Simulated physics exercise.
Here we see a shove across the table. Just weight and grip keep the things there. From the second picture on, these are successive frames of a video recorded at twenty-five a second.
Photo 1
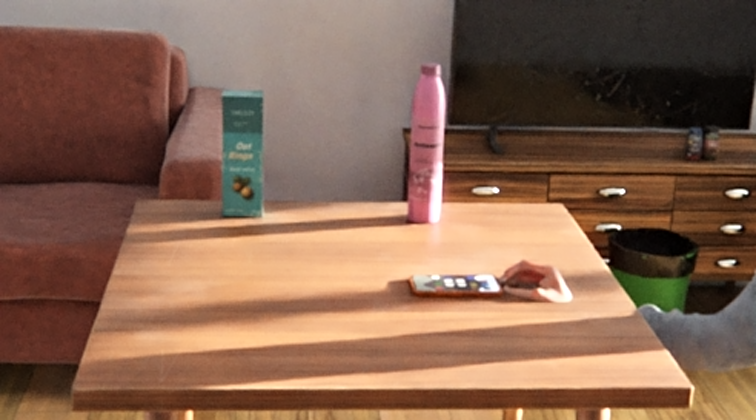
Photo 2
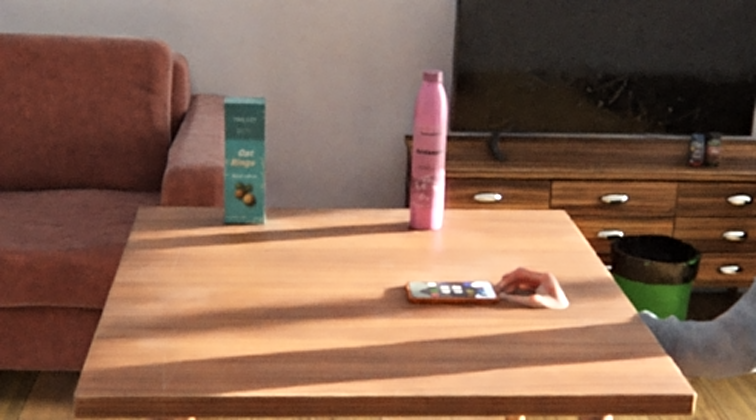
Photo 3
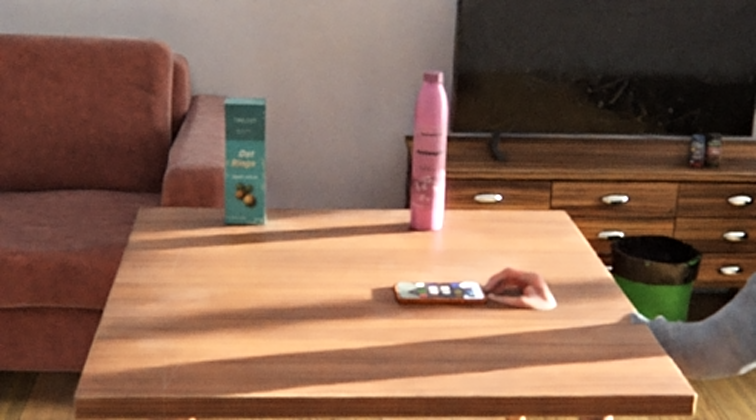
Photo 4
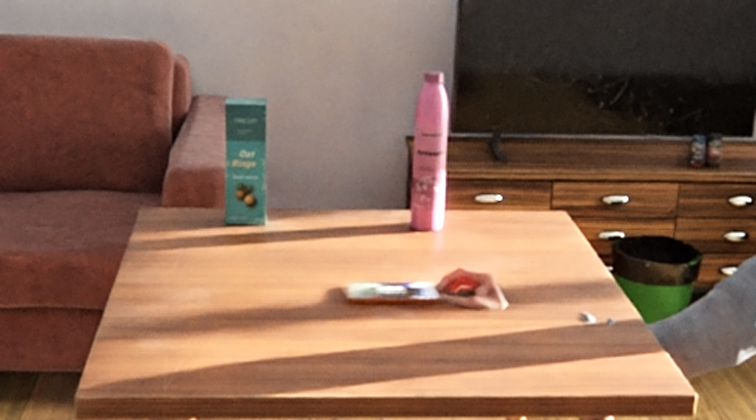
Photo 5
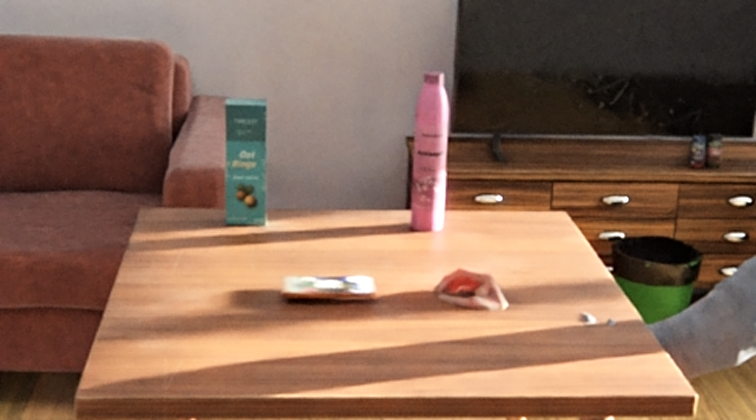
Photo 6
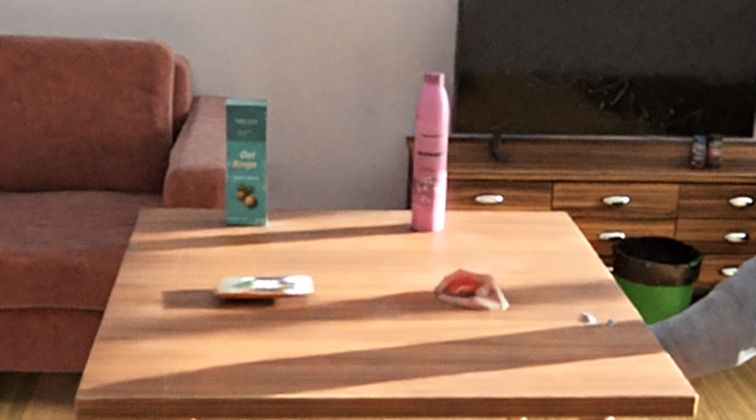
In the video, a hand at the right of a wooden table shoves an orange phone leftward, and the phone slides across the surface away from it, while a green box and a pink bottle stand still behind.
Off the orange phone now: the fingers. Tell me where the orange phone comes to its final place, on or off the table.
See, the table has lost it at the end.
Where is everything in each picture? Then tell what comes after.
In the first picture, under the hand; orange phone (455, 285).
In the second picture, under the hand; orange phone (451, 292).
In the third picture, under the hand; orange phone (440, 293).
In the fourth picture, orange phone (391, 293).
In the fifth picture, orange phone (328, 287) shifted about its own width.
In the sixth picture, orange phone (266, 287) shifted about its own width.
Then, 0.10 s on from there, orange phone shifted well along near (126, 283).
Then, 0.30 s on from there, orange phone now off the table.
Then, 0.50 s on from there, things are still on the move.
In the end, off the table, orange phone.
